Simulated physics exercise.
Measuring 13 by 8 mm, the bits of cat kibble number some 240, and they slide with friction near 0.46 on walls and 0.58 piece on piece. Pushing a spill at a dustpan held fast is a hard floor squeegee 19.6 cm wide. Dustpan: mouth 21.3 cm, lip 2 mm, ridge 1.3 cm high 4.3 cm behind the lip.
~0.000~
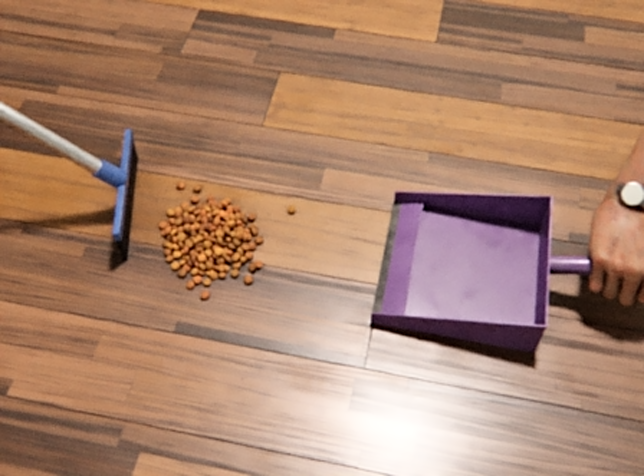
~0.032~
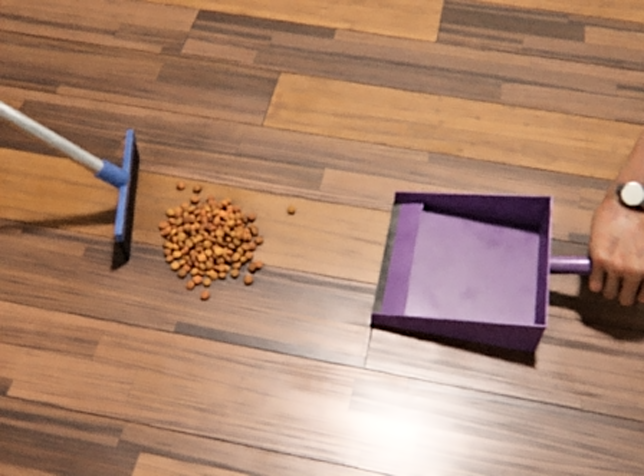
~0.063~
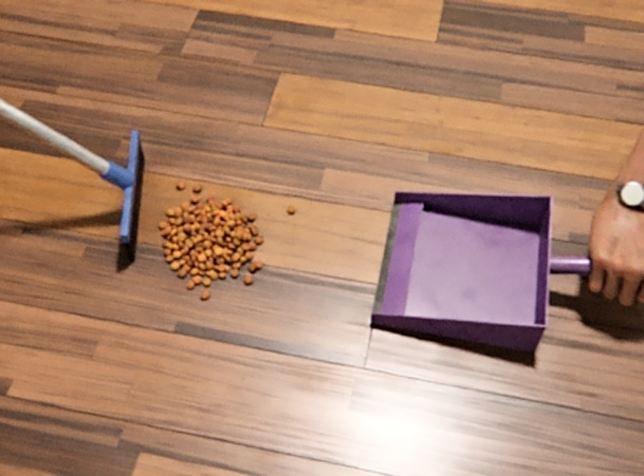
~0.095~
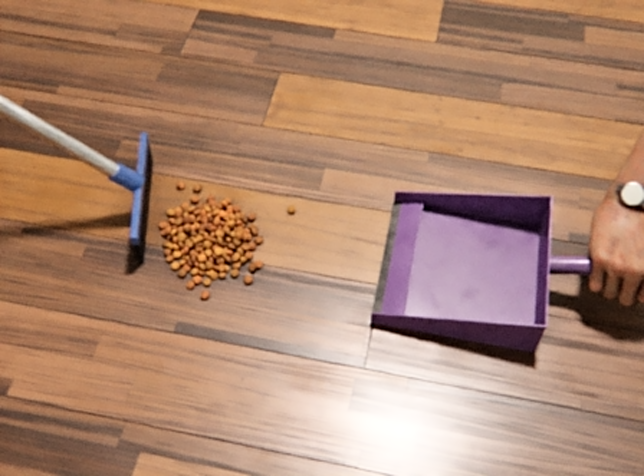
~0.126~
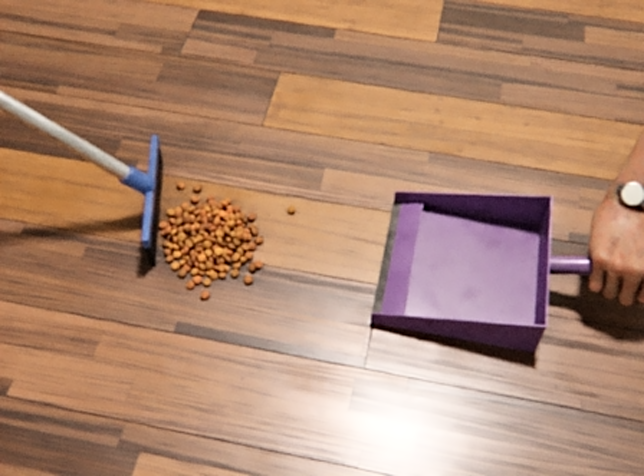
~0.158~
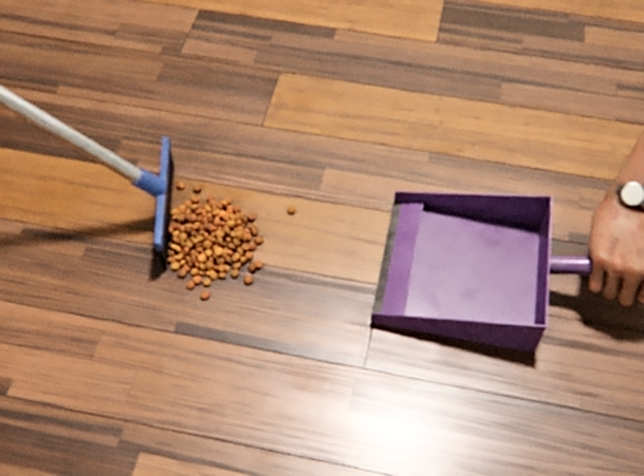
The clip opens on a loose pile of brown kibble on a wood floor, between a blue squeegee at left and a purple dustpan held by a hand at right. The squeegee slides rightward, closes the gap and presses into the pile's left edge, while the hand and dustpan stay still.
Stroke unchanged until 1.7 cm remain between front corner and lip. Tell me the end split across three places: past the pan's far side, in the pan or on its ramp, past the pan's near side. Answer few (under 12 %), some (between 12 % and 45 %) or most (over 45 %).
Past the pan's far side: Few, in the pan or on its ramp: Some, past the pan's near side: Few.
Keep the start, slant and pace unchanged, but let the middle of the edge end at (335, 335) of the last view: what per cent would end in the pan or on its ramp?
That would come to near 0 percent.
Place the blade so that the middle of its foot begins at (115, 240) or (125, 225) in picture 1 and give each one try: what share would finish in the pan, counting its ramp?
About 10 and 15 per cent.
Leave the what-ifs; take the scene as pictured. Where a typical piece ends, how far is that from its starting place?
It comes to some 24 cm.
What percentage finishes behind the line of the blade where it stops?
Estimate: Around 15 %.
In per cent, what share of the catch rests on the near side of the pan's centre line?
Something like 80 per cent of the catch.
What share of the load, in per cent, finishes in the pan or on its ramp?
25 %.
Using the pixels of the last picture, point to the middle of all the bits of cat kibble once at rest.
Approximately (373, 259) in the last view.
Then, at 0.41 s, middle of the blade 18 cm from the lip; 0 % over the lip, far side 0 %, near side 5 %.
After 0.57 s, middle of the blade 9 cm from the lip; 0 % over the lip, far side 5 %, near side 5 %.
After 0.86 s, middle of the blade 4 cm from the lip; 25 % over the lip, far side 5 %, near side 10 %.
At rest (1.3 s), far side 5 %, pan 25 %, near side 10 %, in front of the lip or behind the blade 60 %.
